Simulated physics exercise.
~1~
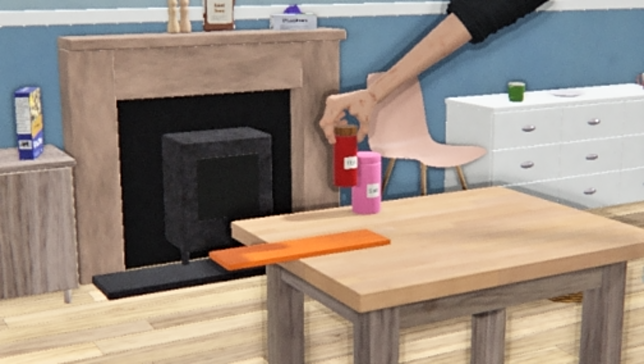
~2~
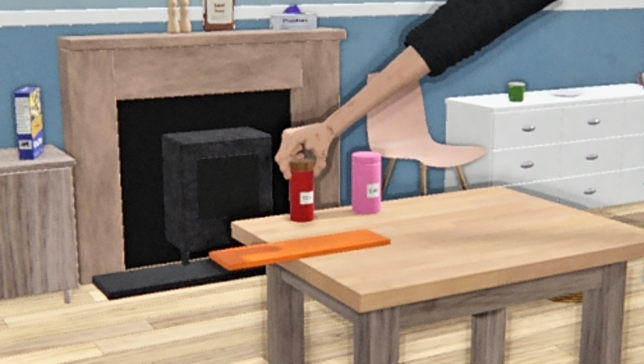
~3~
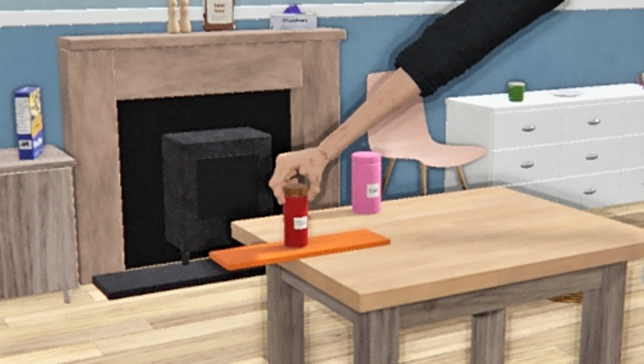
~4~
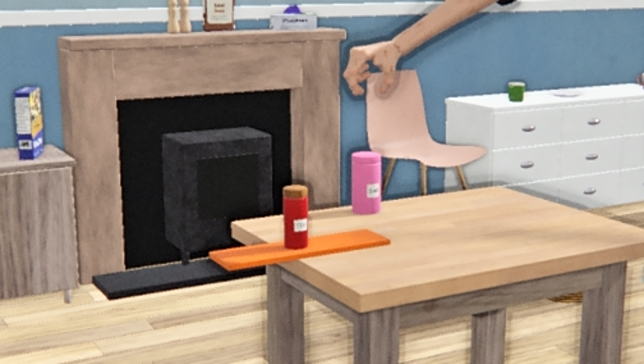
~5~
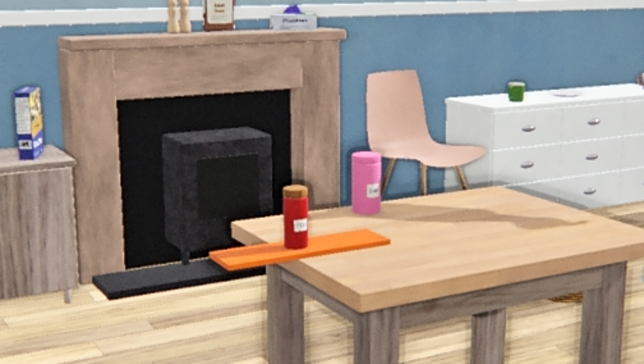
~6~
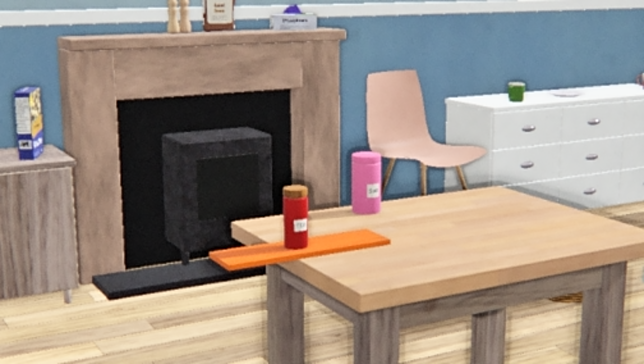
A hand reaches in from the upper right, holding a red shaker above a wooden table, seen from slightly above in a room with blue walls. An orange board juts over the table's left edge, a pink jar stands behind it, and a fireplace, a pale pink chair and white drawers fill the background. The hand carries the shaker left and down, then sets it upright on the board. It lets go and draws back out of view to the upper right. The board holds still on the table, with the shaker standing on it and the jar unmoved.
